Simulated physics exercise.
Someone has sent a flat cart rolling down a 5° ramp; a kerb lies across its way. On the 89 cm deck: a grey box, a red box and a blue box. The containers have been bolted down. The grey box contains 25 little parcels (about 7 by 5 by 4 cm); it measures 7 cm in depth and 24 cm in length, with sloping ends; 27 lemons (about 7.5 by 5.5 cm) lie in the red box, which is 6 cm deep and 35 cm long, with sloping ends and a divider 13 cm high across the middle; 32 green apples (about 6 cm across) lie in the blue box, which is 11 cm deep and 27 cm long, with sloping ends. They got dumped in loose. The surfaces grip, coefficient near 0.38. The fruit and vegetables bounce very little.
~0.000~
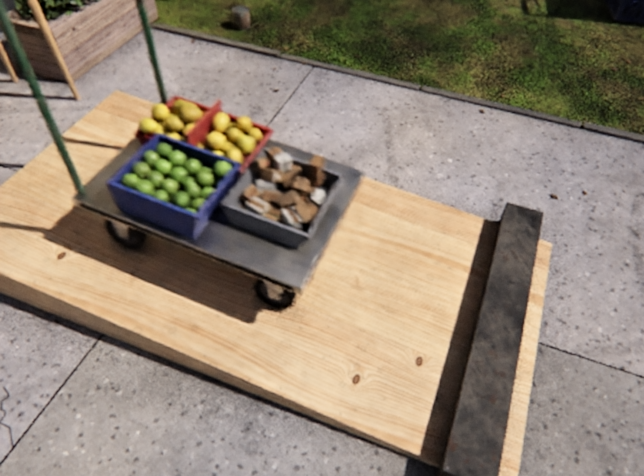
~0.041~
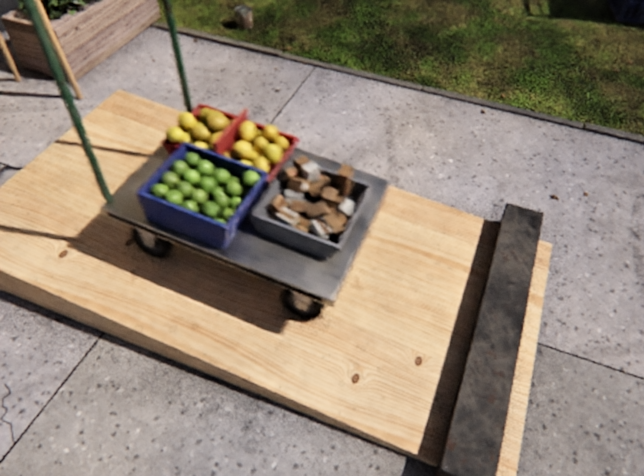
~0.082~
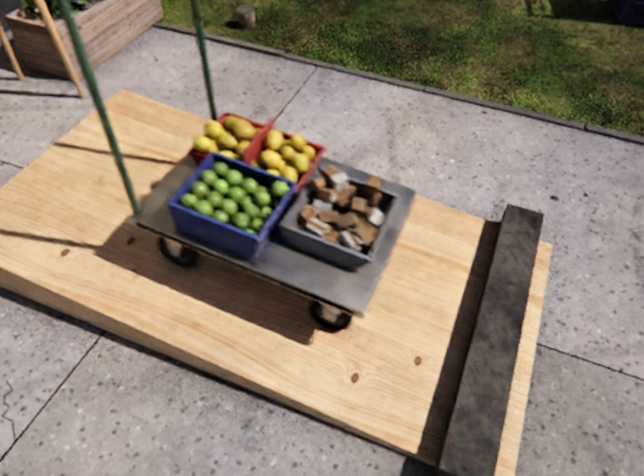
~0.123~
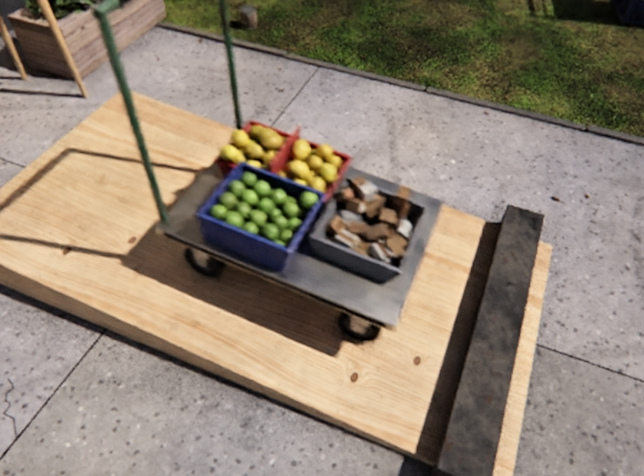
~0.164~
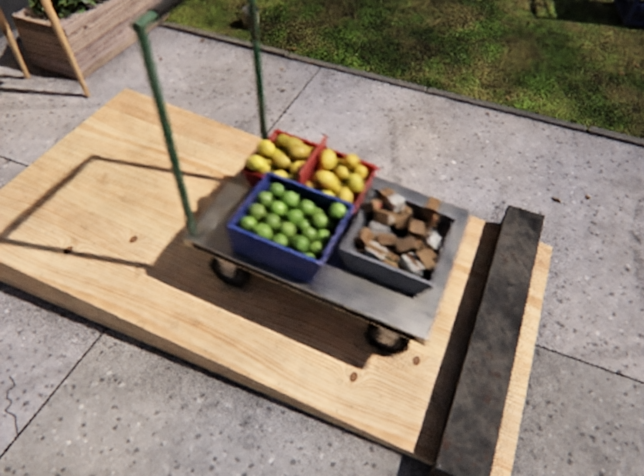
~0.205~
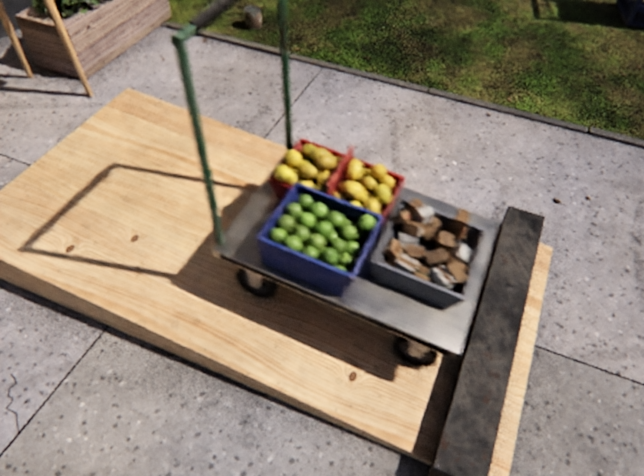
On a paved path beside grass, a flat cart carrying boxes of green apples, yellow fruit and small blocks rolls rightward down a wooden ramp.
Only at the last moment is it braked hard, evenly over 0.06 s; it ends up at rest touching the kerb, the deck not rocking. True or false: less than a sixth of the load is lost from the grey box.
False.
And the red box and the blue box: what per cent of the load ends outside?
Red box: 20 %; blue box: 5 %.
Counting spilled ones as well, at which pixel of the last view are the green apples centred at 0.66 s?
Centre: About (358, 252) px.
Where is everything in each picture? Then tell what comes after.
In the first picture (each is followed by its nearest rim corner in this view), grey box, (307, 235); red box (its farthest corner), (175, 96); 64 cm short of the stop; none out.
Grey box, (337, 246); red box, (200, 104); 53 cm short of the stop, in the second picture.
Grey box, (368, 258); red box, (225, 113); 42 cm short of the stop, in the third picture.
Grey box, (399, 271); red box, (251, 121); 31 cm short of the stop, in the fourth picture.
Grey box, (431, 283); red box, (276, 130); 20 cm short of the stop, in the fifth picture.
Grey box, (462, 297); red box, (301, 139); 9 cm short of the stop; none out, in the sixth picture.
After 0.21 s, the brake bites.
After 0.31 s, grey box 23 in, 2 out, red box 25 in, 2 out and blue box 32 in, 0 out.
After 0.43 s, grey box 18 in, 7 out, red box 22 in, 5 out and blue box 32 in, 0 out.
After 0.66 s, grey box 14 in, 11 out, red box 21 in, 6 out and blue box 30 in, 2 out.
When it is over (at 1.16 s), grey box 14 in, 11 out, red box 21 in, 6 out and blue box 30 in, 2 out. Asked share, 11 of 25, 44 per cent.
